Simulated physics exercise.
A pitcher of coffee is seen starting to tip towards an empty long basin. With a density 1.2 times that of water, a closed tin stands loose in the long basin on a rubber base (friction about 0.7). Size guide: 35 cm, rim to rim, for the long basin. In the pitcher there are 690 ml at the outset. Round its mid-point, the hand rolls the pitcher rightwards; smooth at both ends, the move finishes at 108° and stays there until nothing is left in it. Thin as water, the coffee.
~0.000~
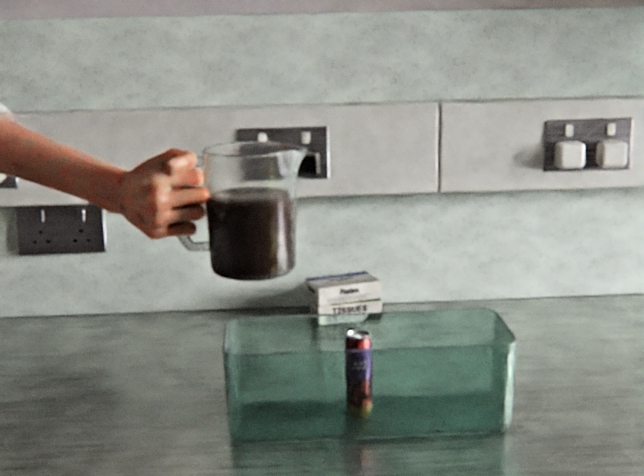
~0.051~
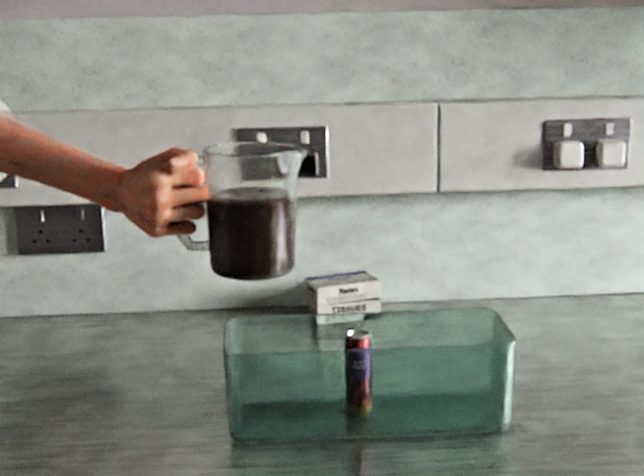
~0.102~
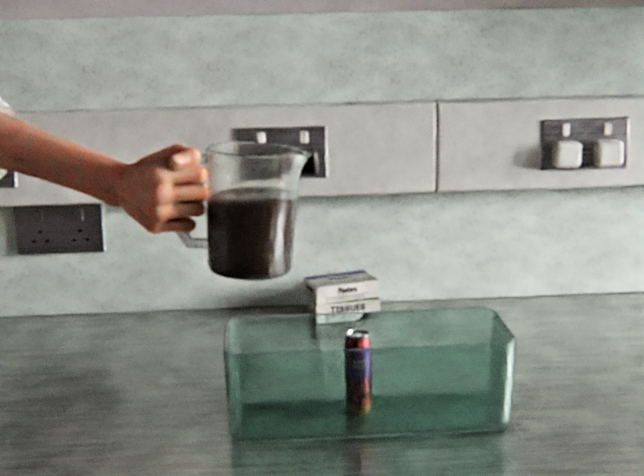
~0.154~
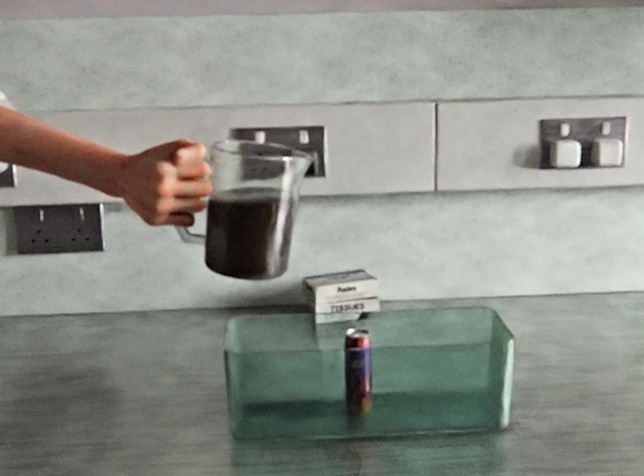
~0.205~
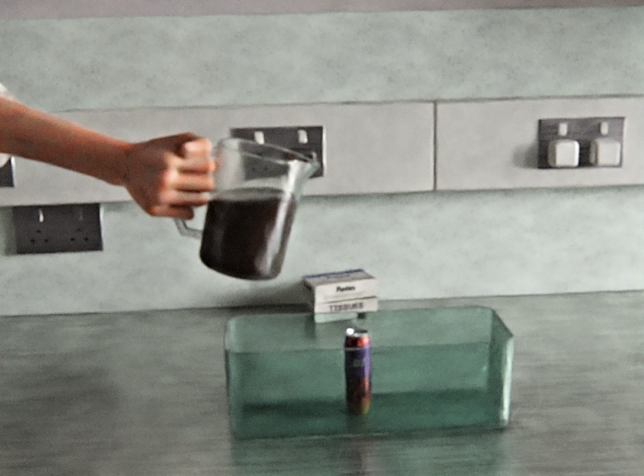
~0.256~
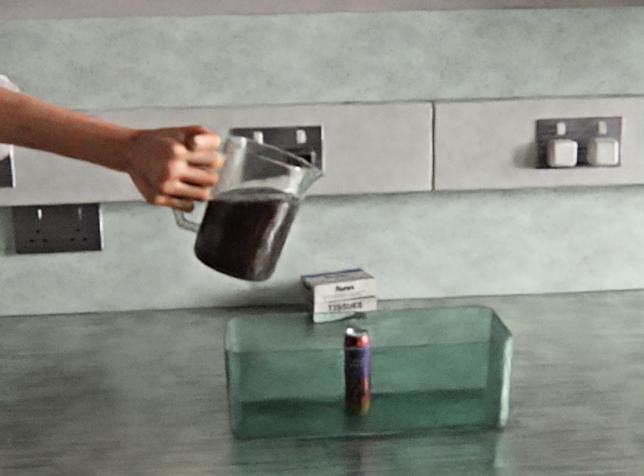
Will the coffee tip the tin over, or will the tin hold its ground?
Upright.
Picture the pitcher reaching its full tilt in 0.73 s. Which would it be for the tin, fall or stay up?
The tin stays balanced.
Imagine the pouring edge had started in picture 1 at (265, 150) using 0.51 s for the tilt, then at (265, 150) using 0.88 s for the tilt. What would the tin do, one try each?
In the first try it comes down; in the second it comes down.
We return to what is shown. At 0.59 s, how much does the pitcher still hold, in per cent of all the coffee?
Remaining: Near 88 % of the total.
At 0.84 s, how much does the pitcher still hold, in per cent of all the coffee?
Roughly 30 per cent.
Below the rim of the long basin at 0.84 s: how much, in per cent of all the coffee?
Near 44 in a hundred.
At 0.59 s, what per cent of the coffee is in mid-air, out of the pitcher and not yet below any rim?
My guess is roughly 12 %.
After 0.59 s the tilt is 82° and 88 per cent is still to pour; the tin stands where it began.
After 0.84 s the tilt is 107° and 30 per cent is still to pour; the tin stands where it began.
After 1.10 s the tilt is 108° and 3 per cent is still to pour; the tin stands where it began.
After 1.38 s the tilt is 108° and 0 per cent is still to pour; the tin stands where it began.
In the end the tin stands where it began.
